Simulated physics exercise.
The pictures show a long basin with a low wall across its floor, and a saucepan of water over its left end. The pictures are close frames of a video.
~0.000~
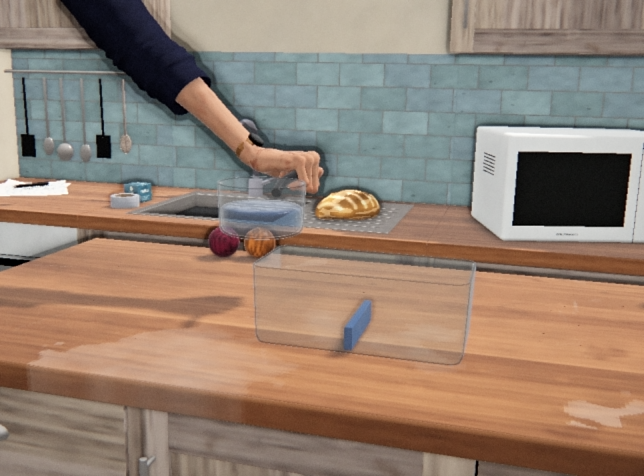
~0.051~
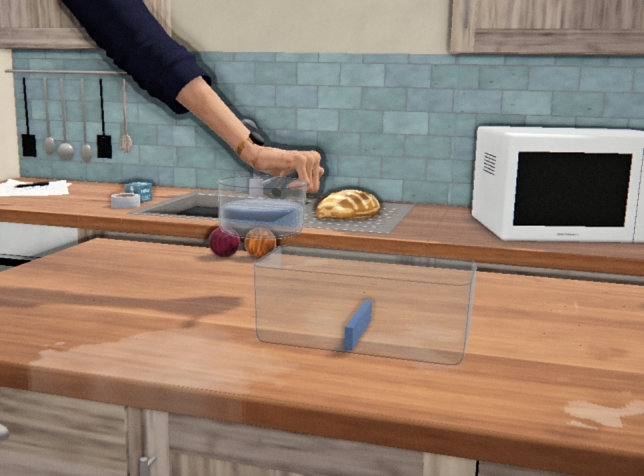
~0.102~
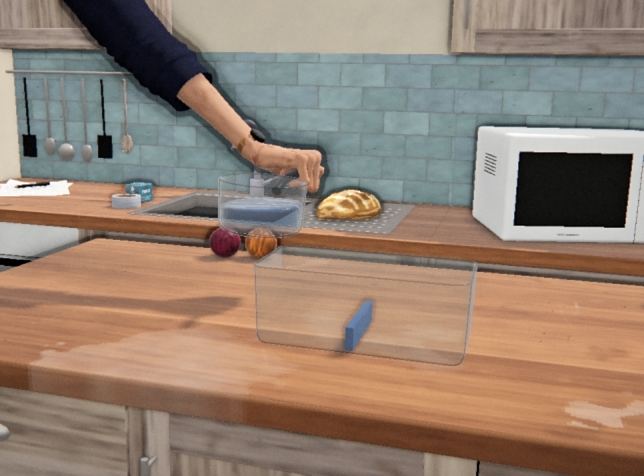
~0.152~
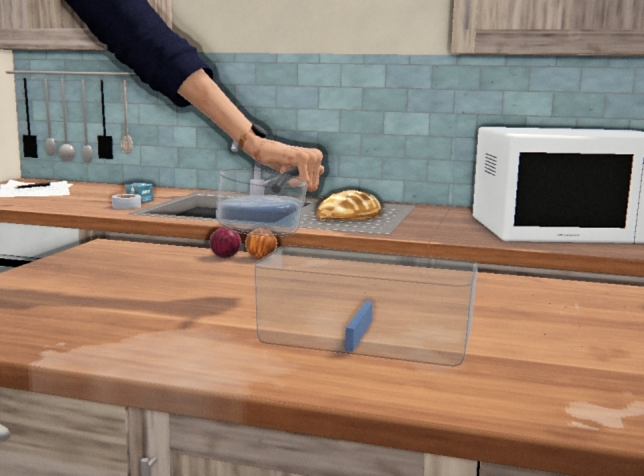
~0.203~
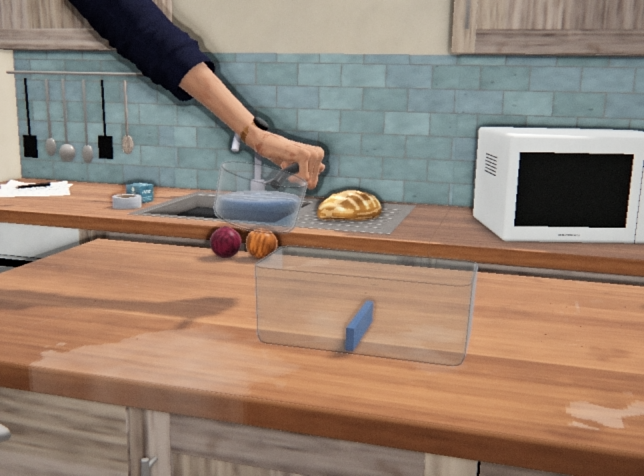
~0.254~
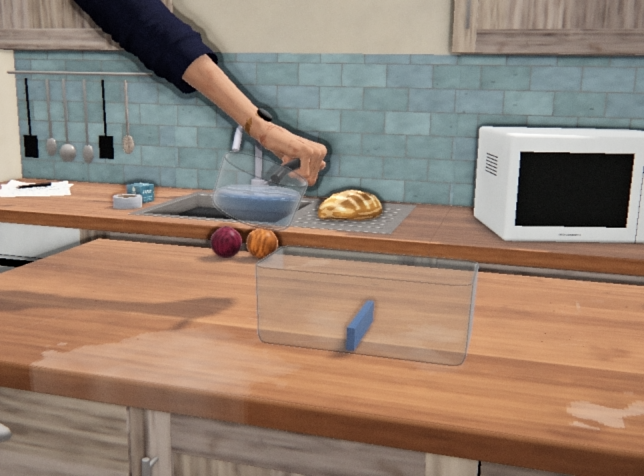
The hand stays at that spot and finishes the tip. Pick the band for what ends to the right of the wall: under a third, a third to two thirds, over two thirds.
The share right of the wall is over two thirds.
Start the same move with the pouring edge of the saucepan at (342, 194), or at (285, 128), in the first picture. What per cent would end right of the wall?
First some 90, then 60 per cent.
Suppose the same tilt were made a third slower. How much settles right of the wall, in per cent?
Some 65 per cent.
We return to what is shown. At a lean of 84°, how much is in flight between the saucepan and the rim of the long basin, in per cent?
It comes to 40 per cent or so.
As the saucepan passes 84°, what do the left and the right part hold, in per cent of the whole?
Some 0 per cent left and 0 right.
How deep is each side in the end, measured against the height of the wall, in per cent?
Left: 20 %. Right: 40 %.
By 0.61 s the tilt is 84° and 61 per cent is still to pour, 2 is left of the wall and 0 right of it.
By 0.87 s the tilt is 114° and 6 per cent is still to pour, 16 is left of the wall and 60 right of it.
By 1.14 s the tilt is 116° and 0 per cent is still to pour, 22 is left of the wall and 76 right of it.
By 1.44 s the tilt is 116° and 0 per cent is still to pour, 23 is left of the wall and 75 right of it.
At rest 23 per cent lies left of the wall, 75 right of it and 2 outside.
